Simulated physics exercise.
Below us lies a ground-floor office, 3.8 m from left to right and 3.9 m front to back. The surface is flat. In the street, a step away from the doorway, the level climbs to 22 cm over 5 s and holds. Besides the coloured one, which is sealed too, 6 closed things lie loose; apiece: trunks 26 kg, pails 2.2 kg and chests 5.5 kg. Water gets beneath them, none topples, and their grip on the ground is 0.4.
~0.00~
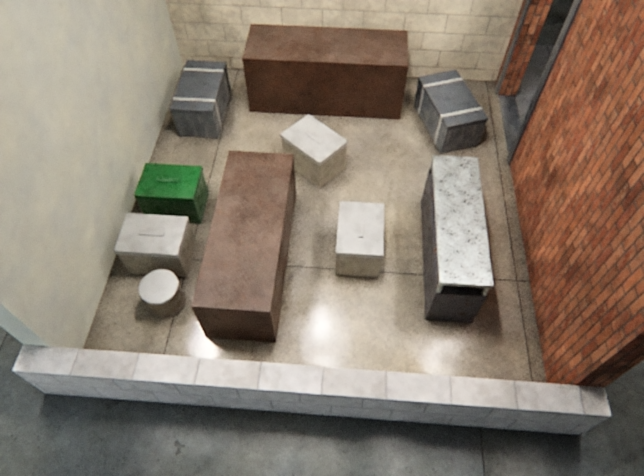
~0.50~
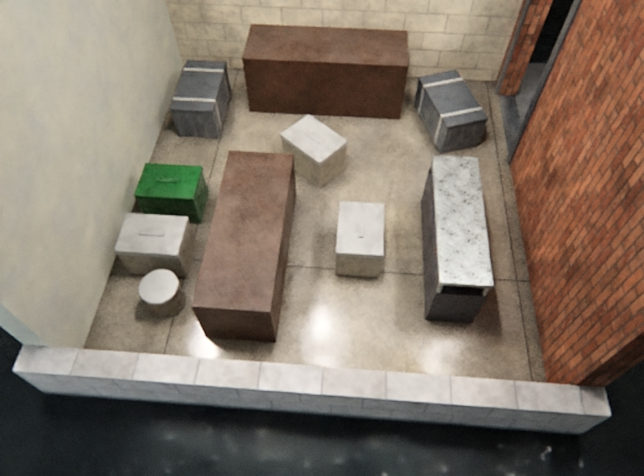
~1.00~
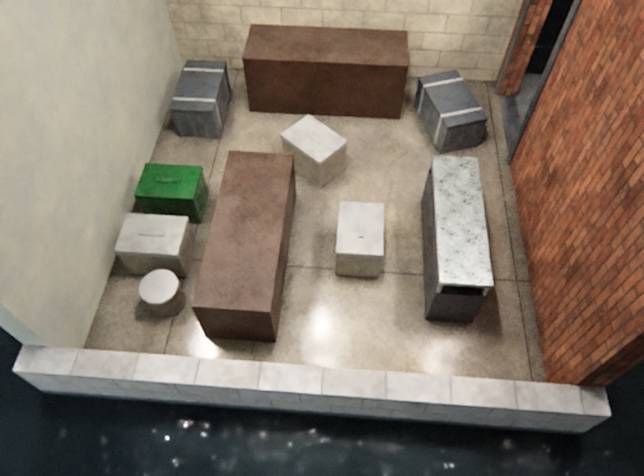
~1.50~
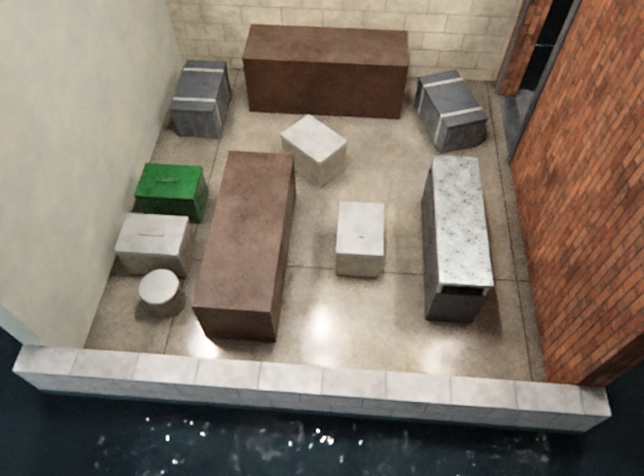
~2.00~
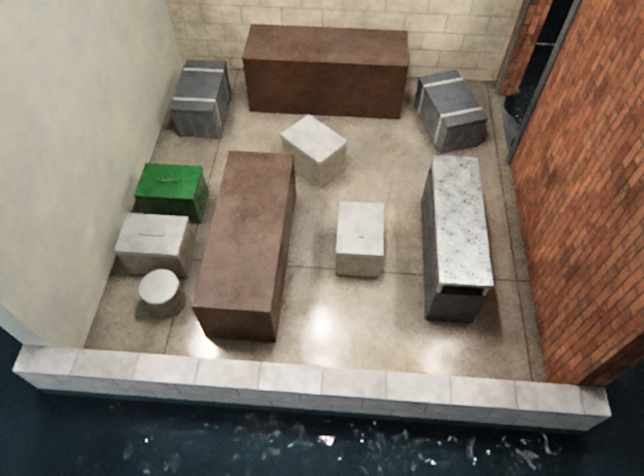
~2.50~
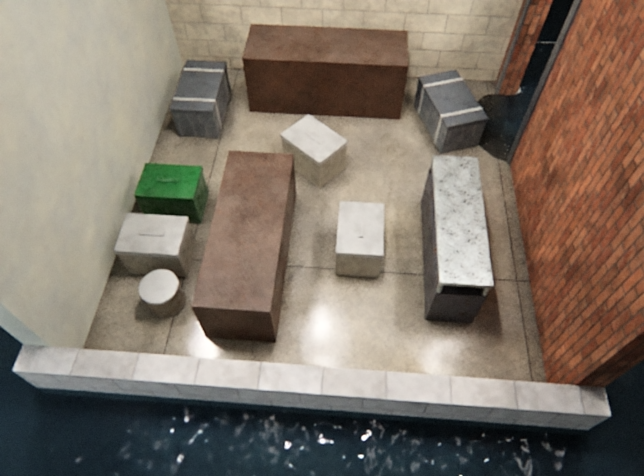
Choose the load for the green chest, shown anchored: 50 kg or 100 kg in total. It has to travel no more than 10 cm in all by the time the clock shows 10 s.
Verdict: The lower weight is enough.
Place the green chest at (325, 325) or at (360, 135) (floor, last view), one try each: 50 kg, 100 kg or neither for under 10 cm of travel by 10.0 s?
In turn: Either load holds; the smaller is enough.
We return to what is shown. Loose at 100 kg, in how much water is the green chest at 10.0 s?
Roughly 6 cm.
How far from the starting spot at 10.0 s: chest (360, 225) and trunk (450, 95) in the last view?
In that order: 120 cm, 200 cm.
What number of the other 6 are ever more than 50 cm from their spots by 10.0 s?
That makes 3.
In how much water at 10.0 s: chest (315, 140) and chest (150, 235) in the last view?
Roughly 11 and 3 cm.
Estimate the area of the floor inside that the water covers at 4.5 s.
About 2.5 m2.
After 3.5 s the green chest would be 0 cm from its start with 50 kg and 0 cm from its start with 100 kg; 0 cm of water round it then.
After 4.5 s the green chest would be 0 cm from its start with 50 kg and 0 cm from its start with 100 kg; 0 cm of water round it then.
After 7.0 s the green chest would be 0 cm from its start with 50 kg and 0 cm from its start with 100 kg; 0 cm of water round it then.
After 10.0 s the green chest would be 0 cm from its start with 50 kg and 0 cm from its start with 100 kg; 6 cm of water round it then.
